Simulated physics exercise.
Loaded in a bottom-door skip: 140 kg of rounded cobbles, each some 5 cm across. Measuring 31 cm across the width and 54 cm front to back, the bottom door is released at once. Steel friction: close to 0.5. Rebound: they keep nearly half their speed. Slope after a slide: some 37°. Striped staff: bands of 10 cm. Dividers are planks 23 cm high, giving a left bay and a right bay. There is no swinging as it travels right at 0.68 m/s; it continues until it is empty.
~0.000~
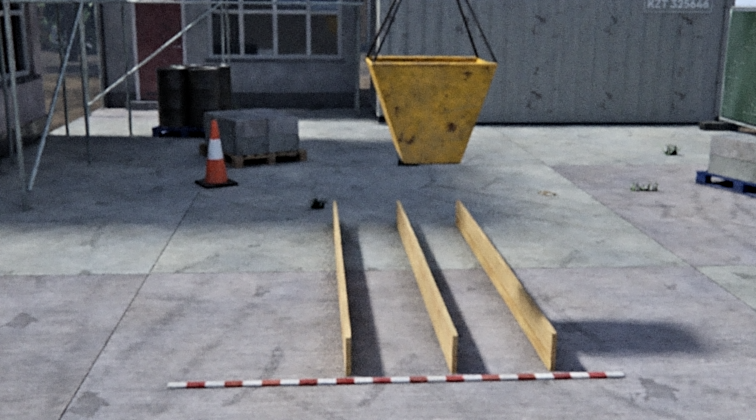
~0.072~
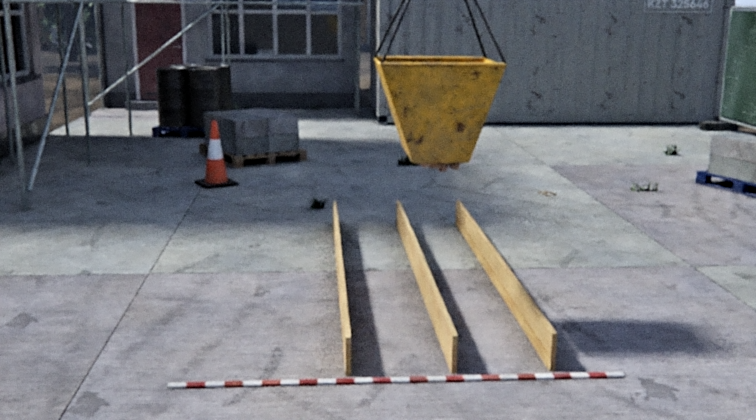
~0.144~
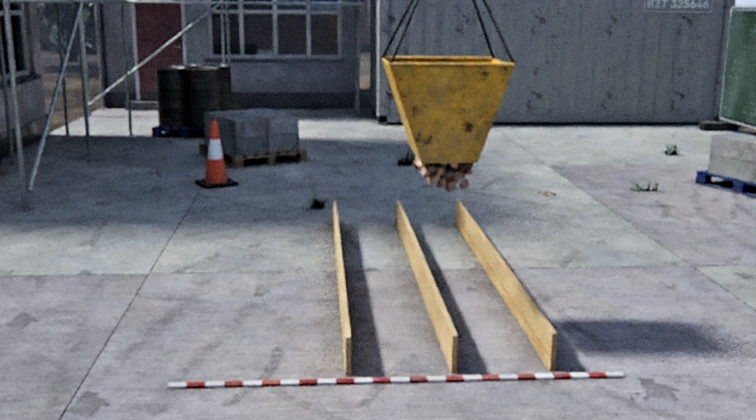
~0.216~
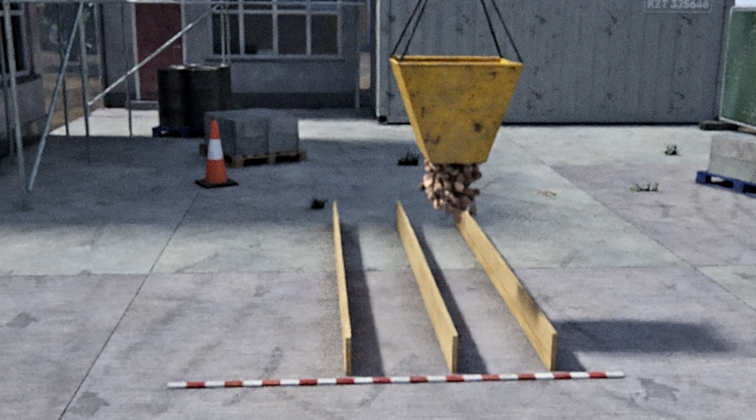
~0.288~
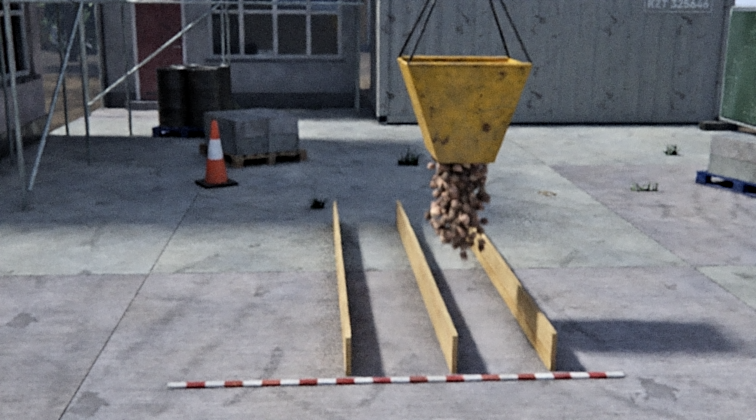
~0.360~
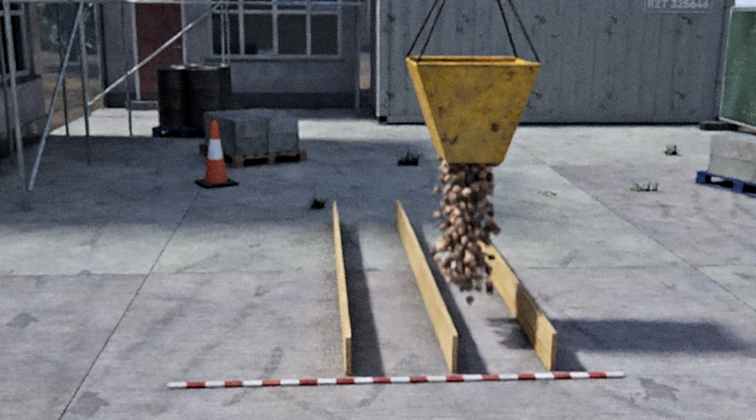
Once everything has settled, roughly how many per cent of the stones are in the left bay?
I would say 0 per cent.
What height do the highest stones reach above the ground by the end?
They end up some 24 centimetres high.
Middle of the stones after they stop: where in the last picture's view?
(486, 321).
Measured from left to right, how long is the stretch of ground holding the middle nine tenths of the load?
It covers roughly 60 centimetres from left to right.
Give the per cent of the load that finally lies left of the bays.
About 0 percent.
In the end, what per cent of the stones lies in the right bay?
Near 95 per cent of the whole load.
After 0.7 s, 0 % in the bottom-door skip, 100 % falling or lying in the right bay; the stones farthest right are at (531, 282).
After 1.1 s, 0 % in the bottom-door skip, 94 % falling or lying in the right bay, 5 % falling or lying right of the bays; the stones farthest right are at (599, 318).
After 1.7 s, 0 % in the bottom-door skip, 94 % falling or lying in the right bay, 5 % falling or lying right of the bays; the stones farthest right are at (667, 315).
After 2.6 s, 0 % in the bottom-door skip, 94 % falling or lying in the right bay, 5 % falling or lying right of the bays; the stones farthest right are at (672, 315).
After 4.5 s, 0 % in the bottom-door skip, 94 % in the right bay, 5 % right of the bays; the stones farthest right are at (672, 315).
